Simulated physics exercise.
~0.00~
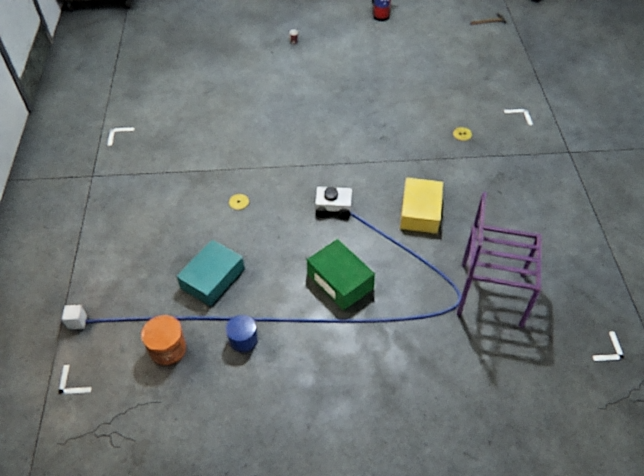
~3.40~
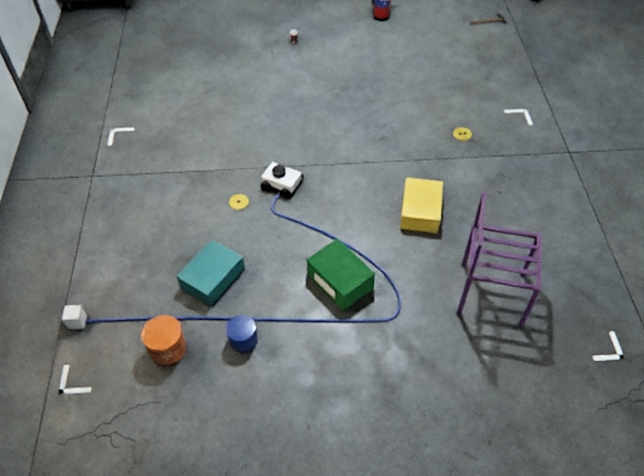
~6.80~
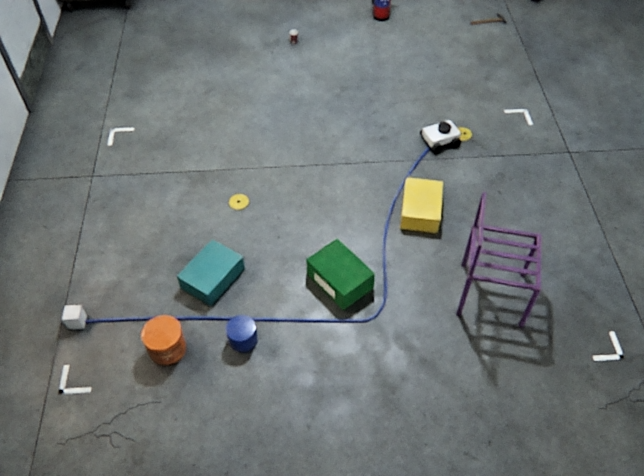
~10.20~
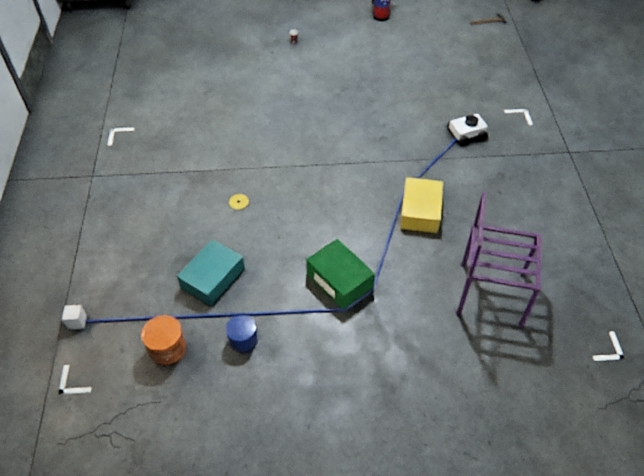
On a concrete floor, a small white cart moves left, then right, pulling its blue lead taut around boxes.
